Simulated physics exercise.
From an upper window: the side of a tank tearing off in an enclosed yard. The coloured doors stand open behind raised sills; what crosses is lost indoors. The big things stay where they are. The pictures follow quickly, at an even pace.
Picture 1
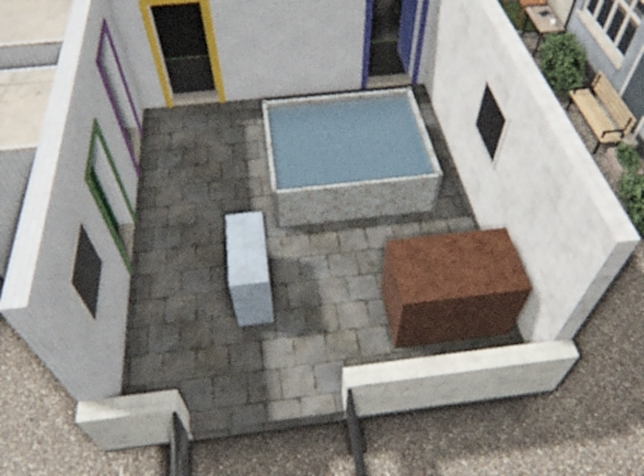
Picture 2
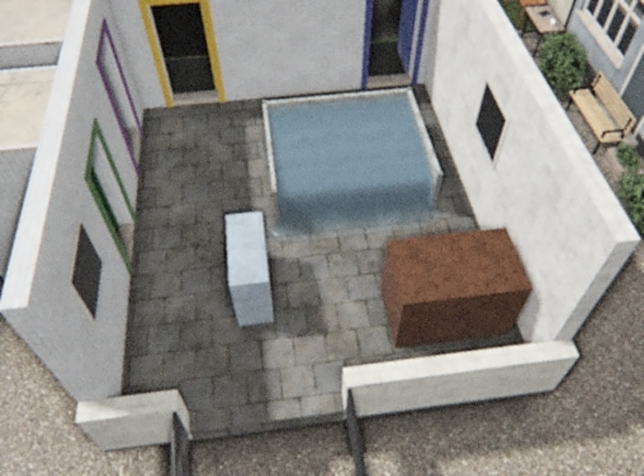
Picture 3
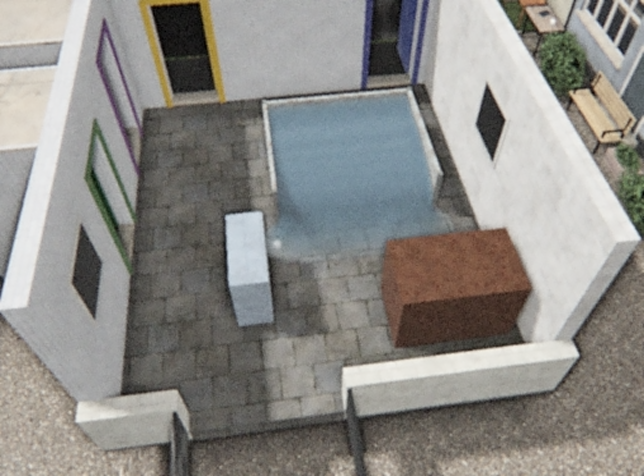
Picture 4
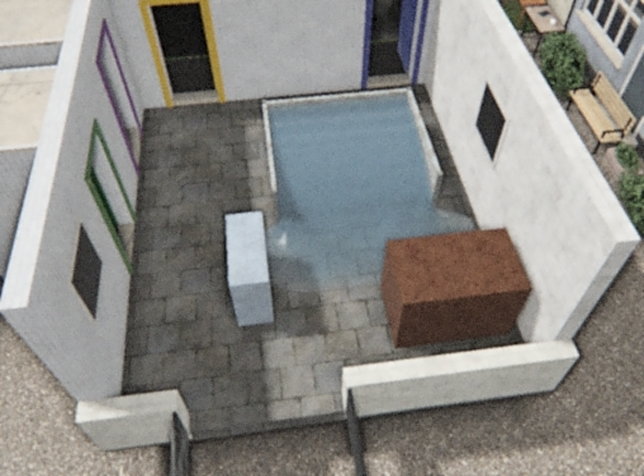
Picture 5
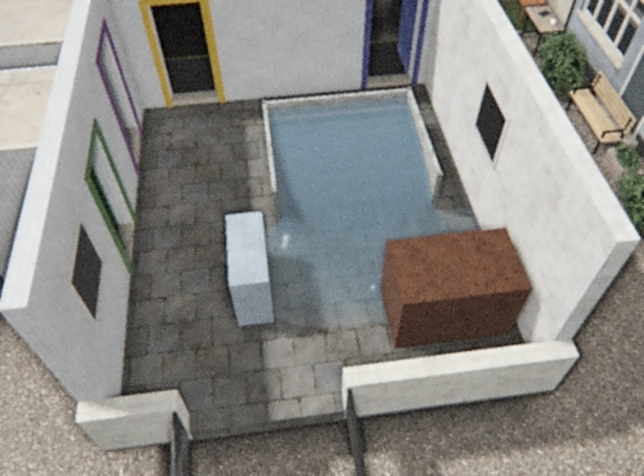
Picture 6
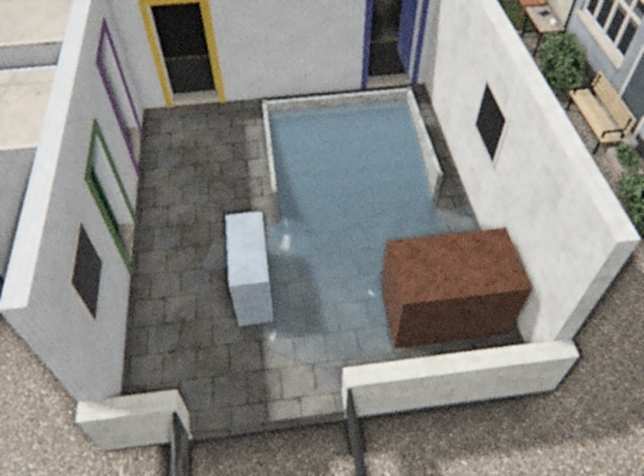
A large white-walled tank of blue water stands at the back of a paved, walled yard, seen from above by a still camera. A pale block stands near the centre, a reddish-brown block at right, with yellow, blue, purple and green openings around the walls. The tank's near side gives way, and water pours toward the viewer, spreading across the paving between the two blocks.
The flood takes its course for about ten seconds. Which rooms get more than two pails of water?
One by one: The yellow door admits no more than that; the purple door admits no more than that; the blue door lets in a lot; the green door lets in a lot.
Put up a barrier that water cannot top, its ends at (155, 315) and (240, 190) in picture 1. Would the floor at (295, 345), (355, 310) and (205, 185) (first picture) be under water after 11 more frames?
As listed: Under water, under water, free of water.
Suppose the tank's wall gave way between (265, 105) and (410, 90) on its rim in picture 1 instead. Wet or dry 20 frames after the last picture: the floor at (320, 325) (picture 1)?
Answer: Clear.
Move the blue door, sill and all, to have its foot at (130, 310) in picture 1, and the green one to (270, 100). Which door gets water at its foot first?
I say the blue door.
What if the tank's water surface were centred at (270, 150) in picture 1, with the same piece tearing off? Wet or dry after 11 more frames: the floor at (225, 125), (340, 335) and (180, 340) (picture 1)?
One after the other: Dry, under water, flooded.
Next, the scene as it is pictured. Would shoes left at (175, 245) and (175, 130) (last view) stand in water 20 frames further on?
In that order: Covered, free of water.
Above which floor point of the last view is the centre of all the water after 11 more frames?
Roughly at (366, 243).
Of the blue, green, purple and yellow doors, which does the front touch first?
I say the door marked green.
A moment on, water covers 35 % of the floor; the yellow door not reached, the purple door not reached, the blue door not reached, the green door not reached.
Next, water covers 40 % of the floor; the yellow door not reached, the purple door not reached, the blue door not reached, the green door under two buckets in.
Then, water covers 50 % of the floor; the yellow door not reached, the purple door not reached, the blue door over two buckets in, the green door under two buckets in.
Later, water covers 90 % of the floor; the yellow door wet at the sill, nothing in, the purple door wet at the sill, nothing in, the blue door far over two buckets in, the green door under two buckets in.
In the end, water covers 100 % of the floor; the yellow door wet at the sill, nothing in, the purple door wet at the sill, nothing in, the blue door far over two buckets in, the green door over two buckets in.
